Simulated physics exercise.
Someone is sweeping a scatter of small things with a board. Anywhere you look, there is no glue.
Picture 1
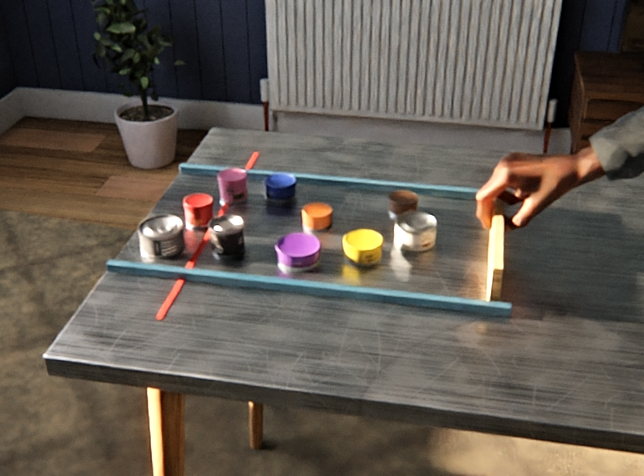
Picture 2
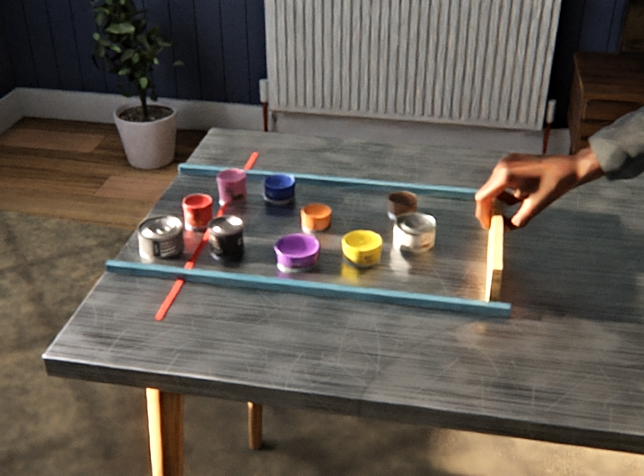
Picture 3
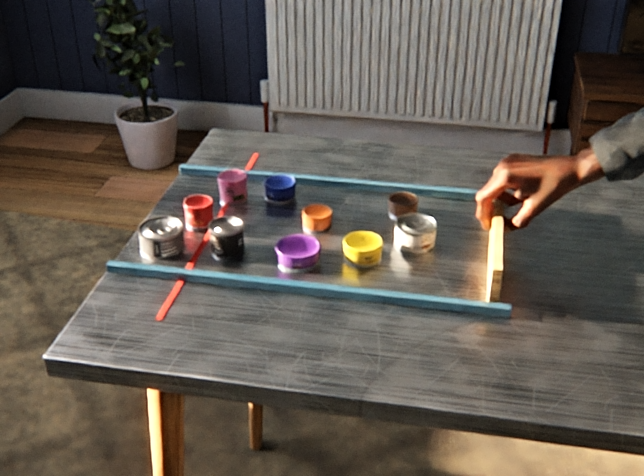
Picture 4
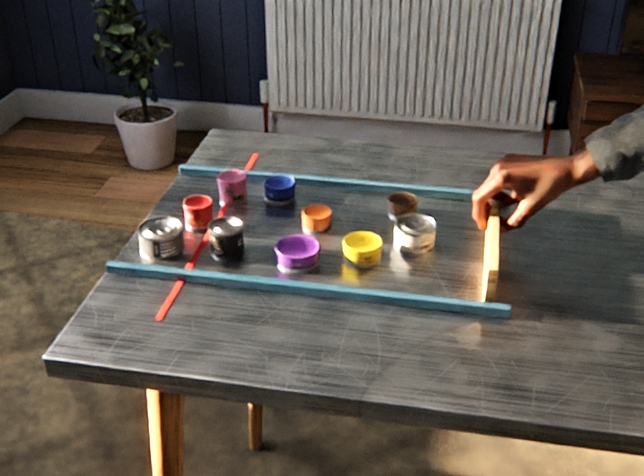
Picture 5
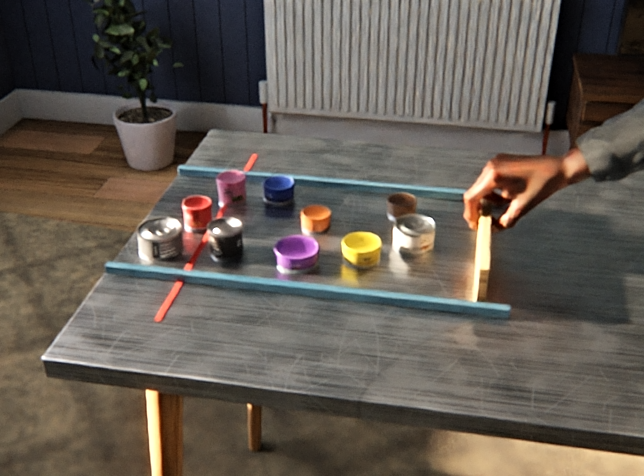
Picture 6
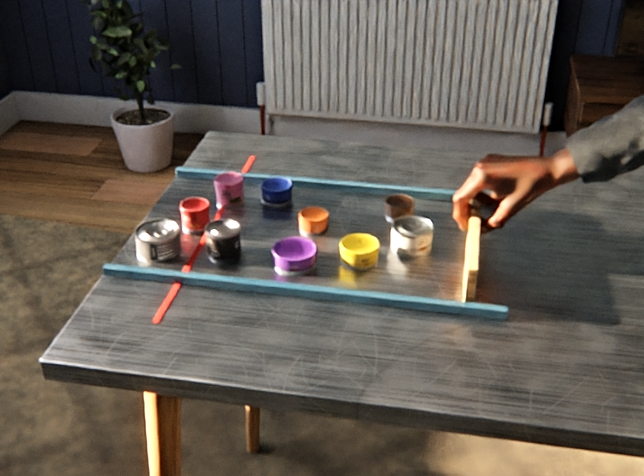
Hand sliding a wooden board slightly left between blue strips on a grey table, toward small colourful pots that stay put.
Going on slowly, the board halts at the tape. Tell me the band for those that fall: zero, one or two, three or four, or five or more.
Pushes off one or two.
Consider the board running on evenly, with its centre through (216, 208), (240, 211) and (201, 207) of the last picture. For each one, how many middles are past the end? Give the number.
Result per place: 1; 0; 1.
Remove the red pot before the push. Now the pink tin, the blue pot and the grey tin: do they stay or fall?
Pink tin still up; blue pot still up; grey tin down.
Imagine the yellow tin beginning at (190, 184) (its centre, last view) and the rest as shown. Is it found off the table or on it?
From that start the object is safe.
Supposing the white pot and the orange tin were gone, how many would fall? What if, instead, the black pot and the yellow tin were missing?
That makes 1 fallen, then 0 fallen in the other try.
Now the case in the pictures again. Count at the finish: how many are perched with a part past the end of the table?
The count is 0.
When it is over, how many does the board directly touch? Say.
The count is 4.
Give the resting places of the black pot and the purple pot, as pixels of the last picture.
Look around (146, 236) for the first and around (167, 258) for the second.
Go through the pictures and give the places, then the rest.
Grey tin (162, 237); red pot (199, 211); pink tin (233, 186); board (497, 231); tape (216, 222), in the first frame.
Red pot (198, 211); purple pot (298, 253), in the second frame.
Pink tin (233, 188); brown tin (403, 205), in the third frame.
Grey tin (161, 238); yellow tin (362, 249), in the fourth frame.
Red pot (198, 213); black pot (226, 239), in the fifth frame.
Grey tin (158, 240); red pot (196, 215); pink tin (230, 190); board (474, 233); tape (212, 226), in the sixth frame.
Soon after, none off yet; grey tin at rest near (158, 240); red pot at rest near (196, 215); pink tin at rest near (230, 190).
Then, none off yet; grey tin moving near (151, 240); red pot at rest near (196, 215); pink tin moved a little near (218, 190).
By the end, the number that fall off is one or two; fallen, grey tin.
